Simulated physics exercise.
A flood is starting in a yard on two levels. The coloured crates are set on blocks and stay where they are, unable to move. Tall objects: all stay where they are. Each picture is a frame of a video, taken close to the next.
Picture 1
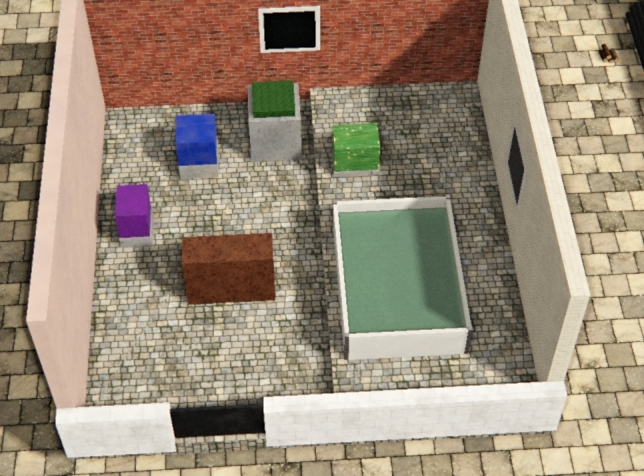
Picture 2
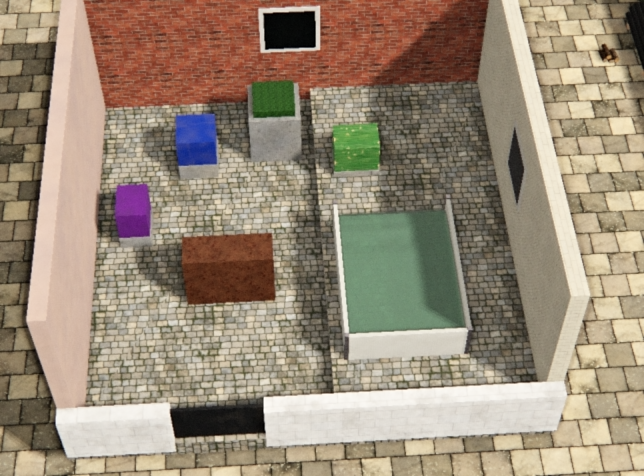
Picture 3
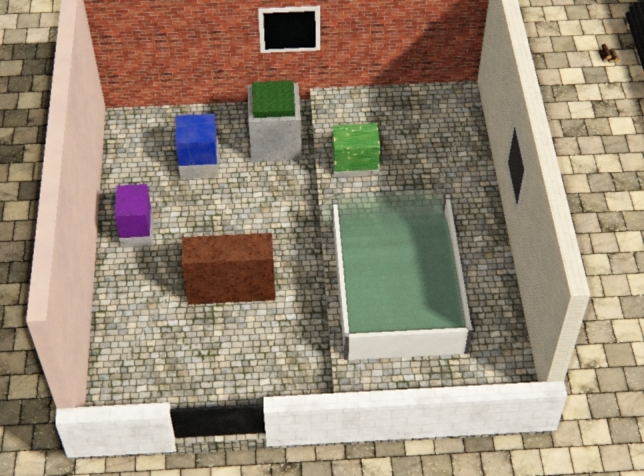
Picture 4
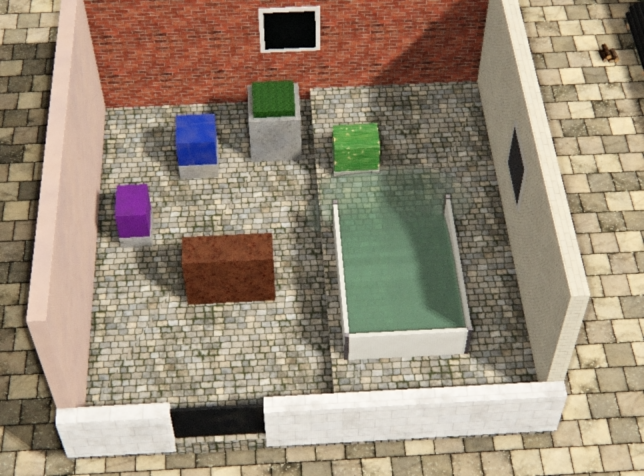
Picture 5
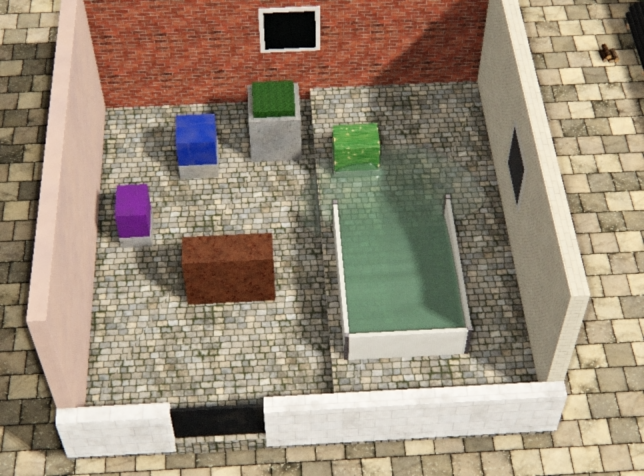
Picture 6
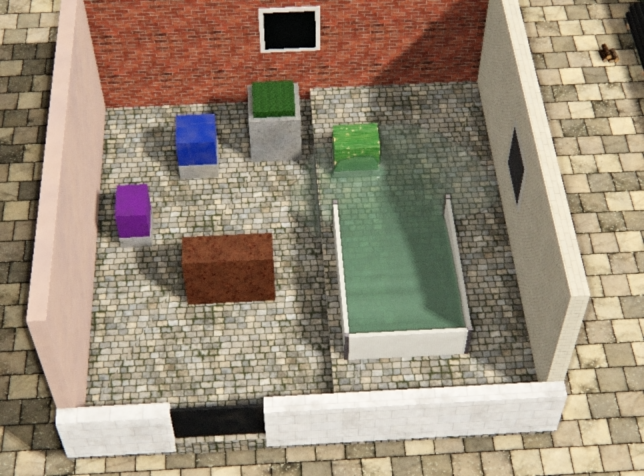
Greenish water poured out of an open tank in a walled yard after its far side vanished, spreading over the paving toward the back wall and around the bright green block, while the colored blocks stayed still.
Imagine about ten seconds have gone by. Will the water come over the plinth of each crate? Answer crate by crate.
The green crate: Yes, water reaches it. The blue crate: No, it stays dry. The purple crate: No, it stays dry.
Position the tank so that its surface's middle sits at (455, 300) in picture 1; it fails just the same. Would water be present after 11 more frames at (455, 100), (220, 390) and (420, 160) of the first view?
As listed: Under water, clear, covered.
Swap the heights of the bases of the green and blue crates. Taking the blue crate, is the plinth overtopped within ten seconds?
Note: Blue crate is flooded.
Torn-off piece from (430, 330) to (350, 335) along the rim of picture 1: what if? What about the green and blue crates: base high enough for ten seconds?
Taking them in turn, the green crate is missed and the blue crate is missed.
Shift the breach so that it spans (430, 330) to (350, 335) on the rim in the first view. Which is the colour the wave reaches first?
It's the one in purple.
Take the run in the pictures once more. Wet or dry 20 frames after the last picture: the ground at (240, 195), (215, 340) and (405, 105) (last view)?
Status by point, in sequence: Waterlogged; unwetted; waterlogged.
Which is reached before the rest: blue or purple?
That's the blue one.
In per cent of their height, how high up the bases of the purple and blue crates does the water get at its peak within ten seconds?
Peak levels: Approx. 70 % then 60 %.
A moment on, water covers 25 % of the floor; the green crate water round its plinth, the blue crate not reached, the purple crate not reached.
Next, water covers 35 % of the floor; the green crate water round its plinth, the blue crate water round its plinth, the purple crate not reached.
Then, water covers 45 % of the floor; the green crate water round its plinth, the blue crate water round its plinth, the purple crate water round its plinth.
Later, water covers 75 % of the floor; the green crate water round its plinth, the blue crate water round its plinth, the purple crate water round its plinth.
In the end, water covers 95 % of the floor; the green crate was topped, the blue crate stayed above the water, the purple crate stayed above the water.
